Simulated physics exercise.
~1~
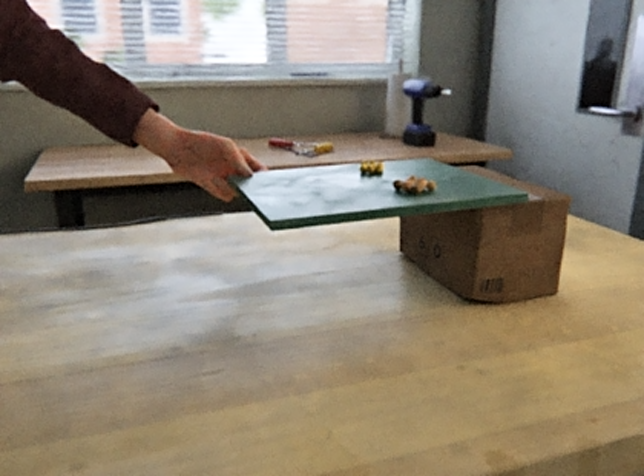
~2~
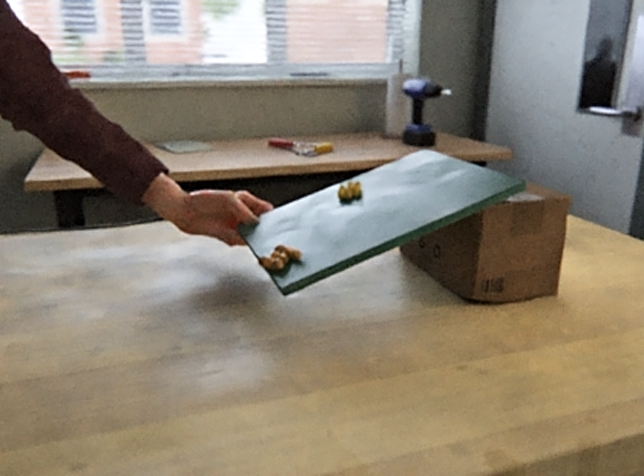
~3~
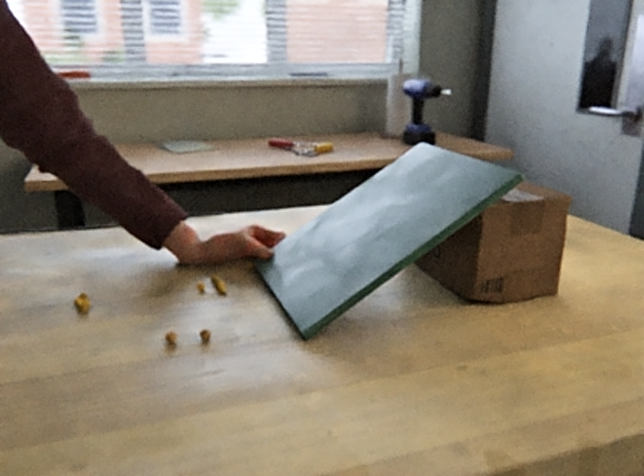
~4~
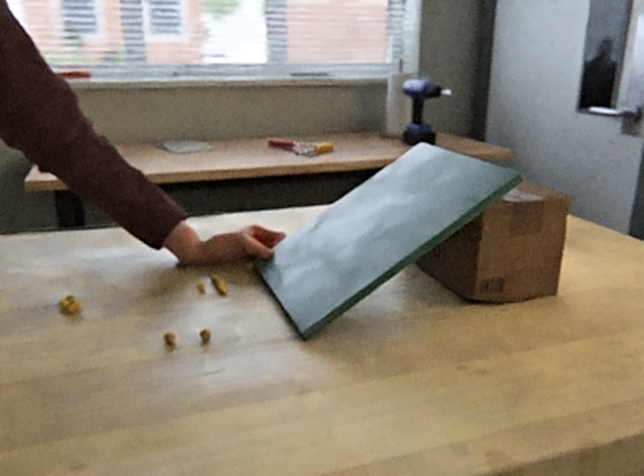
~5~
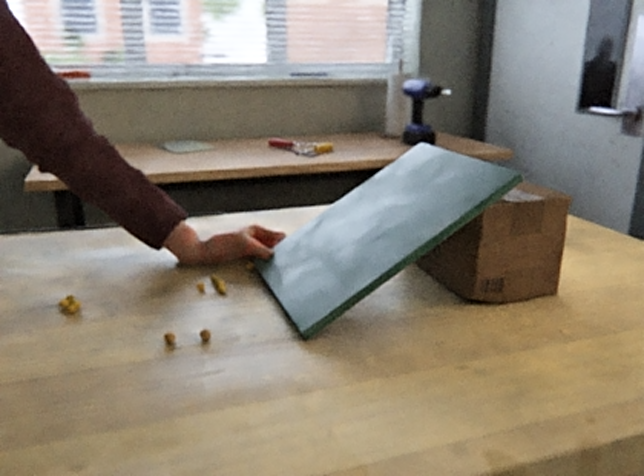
At first, a hand in a dark red sleeve holds the left end of a green-edged board level, its right end resting on a cardboard box, with two small clusters of yellowish-brown pieces on top. The hand lowers its end, and the board tilts down to the left. The nearer cluster slides to the low edge while the farther one shifts less. The hand brings the board down to the wooden counter, and pieces spill off to the left. At the end, the board leans steeply, empty, and a few pieces lie scattered and still beside the hand.
